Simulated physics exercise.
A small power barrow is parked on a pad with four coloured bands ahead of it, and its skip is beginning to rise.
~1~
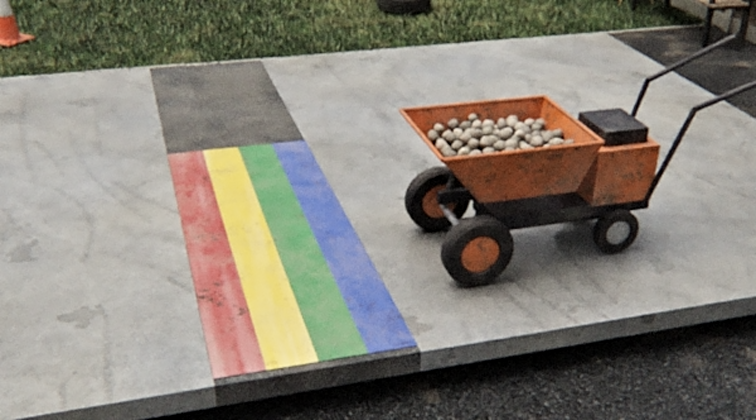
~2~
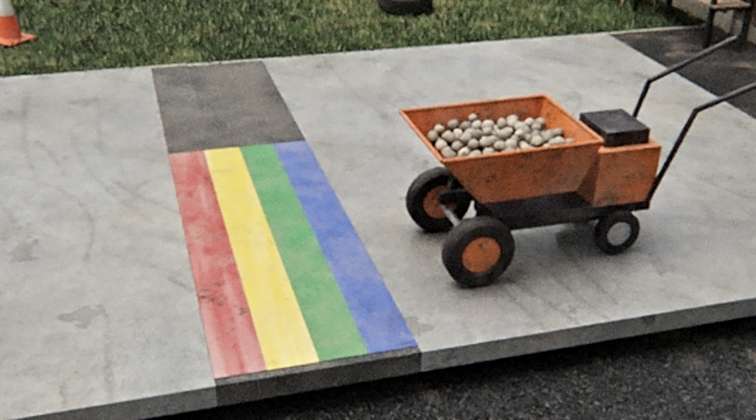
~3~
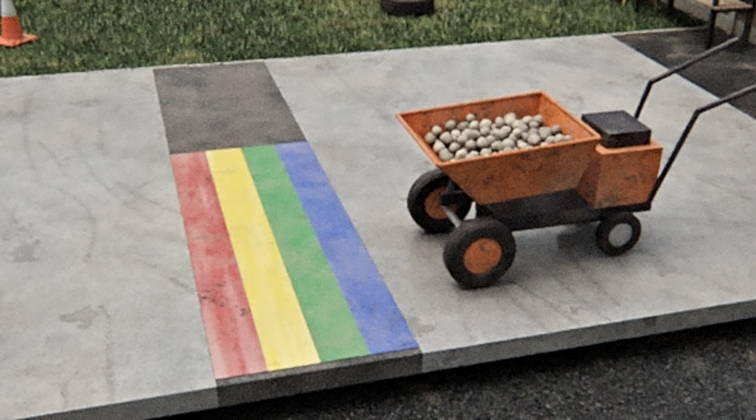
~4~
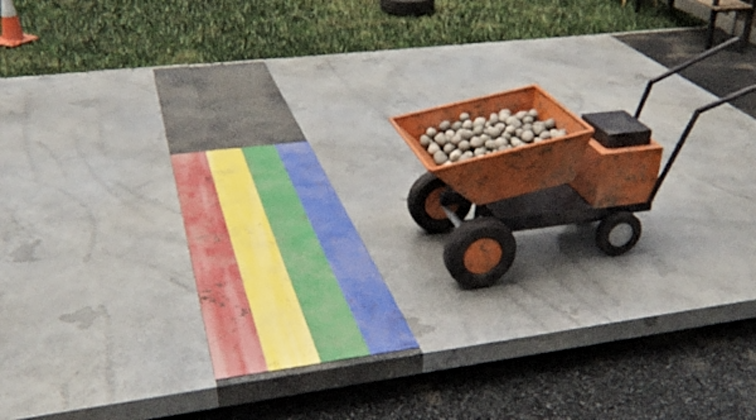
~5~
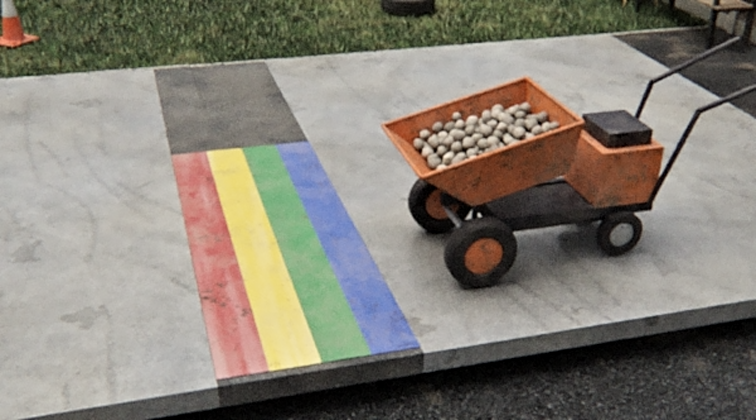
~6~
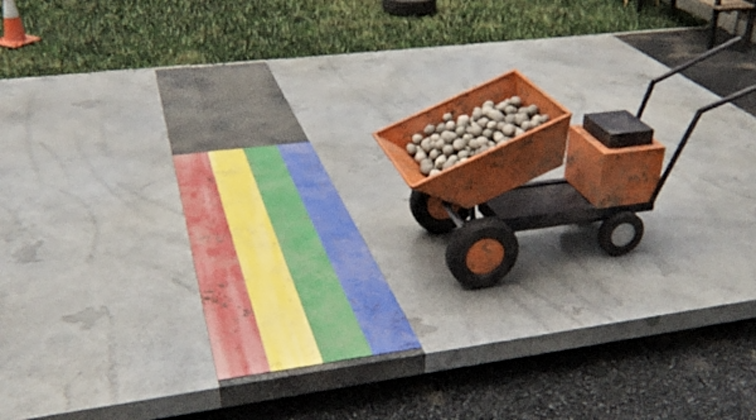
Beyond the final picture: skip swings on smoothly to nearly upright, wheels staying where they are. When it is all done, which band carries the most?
The green band carries the most.
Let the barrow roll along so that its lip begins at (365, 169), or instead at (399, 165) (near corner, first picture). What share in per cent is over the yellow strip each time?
Result: Try 1 = 20 %, try 2 = 30 %.
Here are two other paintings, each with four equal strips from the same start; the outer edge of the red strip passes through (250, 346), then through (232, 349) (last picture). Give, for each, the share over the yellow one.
20 % and 20 %.
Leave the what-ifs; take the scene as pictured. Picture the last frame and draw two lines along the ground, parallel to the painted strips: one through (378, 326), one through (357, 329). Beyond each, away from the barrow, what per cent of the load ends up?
Around 70 percent for the first and 60 percent for the second.
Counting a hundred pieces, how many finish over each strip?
Blue strip about 5 per cent, green strip about 30 per cent, yellow strip about 15 per cent, red strip about 10 per cent.
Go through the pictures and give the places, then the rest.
In the first frame, lip of the skip (443, 160), level; top of the load (504, 139), river pebbles; blue strip (379, 320); green strip (331, 327); yellow strip (282, 335); red strip (232, 343).
In the second frame, lip of the skip (442, 162), level; top of the load (515, 140).
In the third frame, lip of the skip (438, 166), tipped barely; top of the load (517, 134).
In the fourth frame, lip of the skip (431, 171), tipped a little; top of the load (519, 135).
In the fifth frame, lip of the skip (422, 177), tipped a little; top of the load (511, 131).
In the sixth frame, lip of the skip (412, 187), tipped clearly; top of the load (517, 132); blue strip (383, 322); green strip (336, 329); yellow strip (287, 336); red strip (237, 344).
Just after the last frame, skip tipped steeply; every one in the skip.
A moment on, skip tipped right over; roughly half in the skip; about a tenth over the blue strip; roughly a third over the green strip; about a tenth over the yellow strip.
Further on, skip tipped right over; roughly a quarter in the skip; about a tenth over the blue strip; roughly a third over the green strip; roughly a quarter over the yellow strip; about a tenth over the red strip; about a tenth off the paint.
When it is over, skip tipped right over; roughly a quarter in the skip; about a tenth over the blue strip; roughly a third over the green strip; roughly a quarter over the yellow strip; about a tenth over the red strip; about a tenth off the paint.
